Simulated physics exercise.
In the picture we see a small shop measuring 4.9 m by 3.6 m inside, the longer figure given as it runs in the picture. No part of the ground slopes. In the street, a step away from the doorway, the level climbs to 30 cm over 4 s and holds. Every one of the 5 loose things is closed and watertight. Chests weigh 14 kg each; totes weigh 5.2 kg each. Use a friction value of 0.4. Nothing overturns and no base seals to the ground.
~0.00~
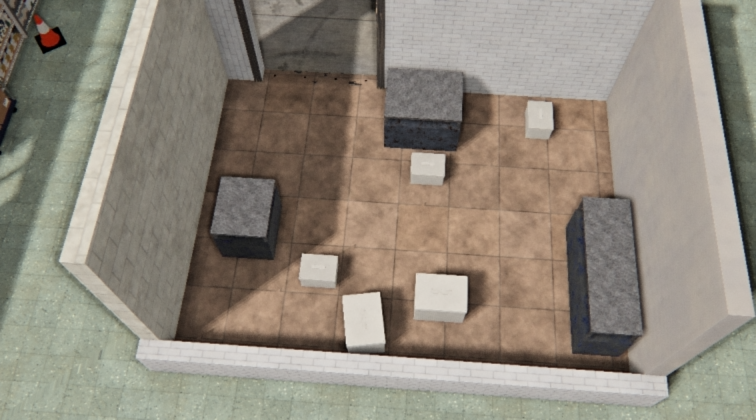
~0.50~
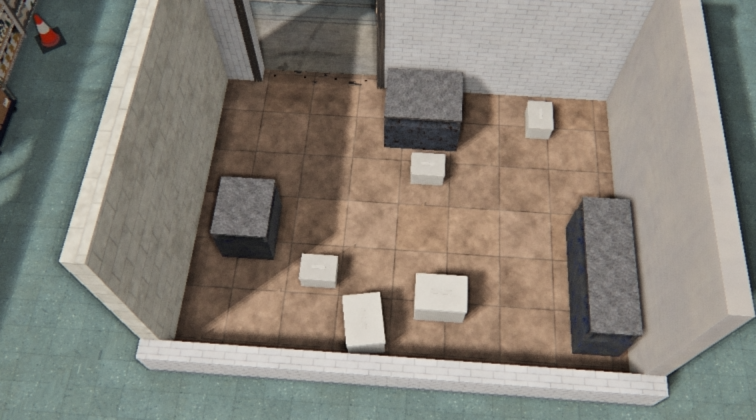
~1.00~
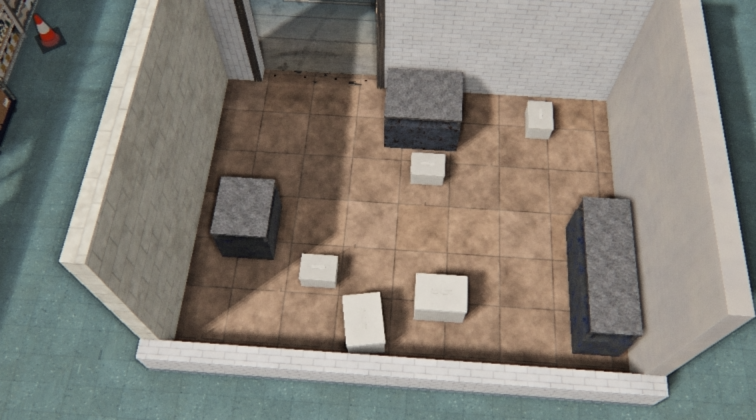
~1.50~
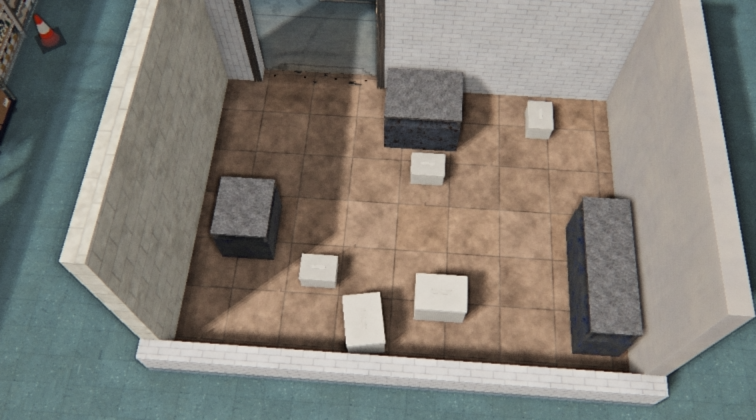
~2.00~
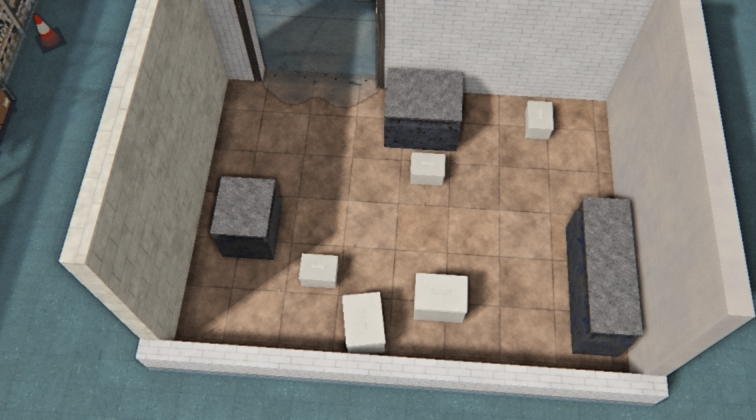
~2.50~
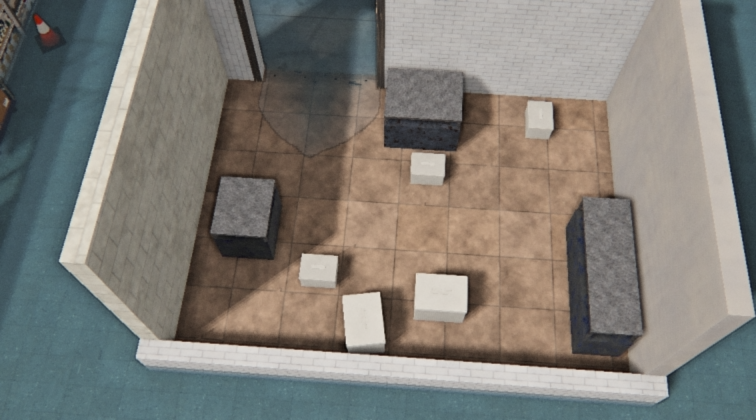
In the video, a small walled shop with a tiled floor holds dark and white blocks that stay still, while water spreads over the ground outside, reaches the doorway at the back, and creeps a short way inside.
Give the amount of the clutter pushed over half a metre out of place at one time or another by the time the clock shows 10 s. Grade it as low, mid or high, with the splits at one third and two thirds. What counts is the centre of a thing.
Grade: Mid, one to two thirds.
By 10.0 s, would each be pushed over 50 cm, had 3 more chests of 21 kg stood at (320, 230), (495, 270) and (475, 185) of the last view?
Taking them in the given order: Greater, then greater, then smaller.
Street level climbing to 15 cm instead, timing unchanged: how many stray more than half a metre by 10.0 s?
The answer would then be 2.
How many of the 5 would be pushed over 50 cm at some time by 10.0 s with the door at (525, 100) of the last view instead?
Count: 4.
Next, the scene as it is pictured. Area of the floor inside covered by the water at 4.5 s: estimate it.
Roughly 8.0 m2.
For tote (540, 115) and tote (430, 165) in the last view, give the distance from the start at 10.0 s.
In that order: 10 cm, 20 cm.
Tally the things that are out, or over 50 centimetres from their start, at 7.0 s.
I make it 3 by then.
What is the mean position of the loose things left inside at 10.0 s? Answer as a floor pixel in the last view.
Mean floor pixel: About (489, 186).
After 3.5 s 0 of 5 are over 50 cm from their spots; 0 afloat.
After 4.5 s 1 of 5 are over 50 cm from their spots; 0 afloat.
After 7.0 s 3 of 5 are over 50 cm from their spots; 3 afloat.
After 10.0 s 3 of 5 are over 50 cm from their spots, and 3 have been at some point; 5 afloat.
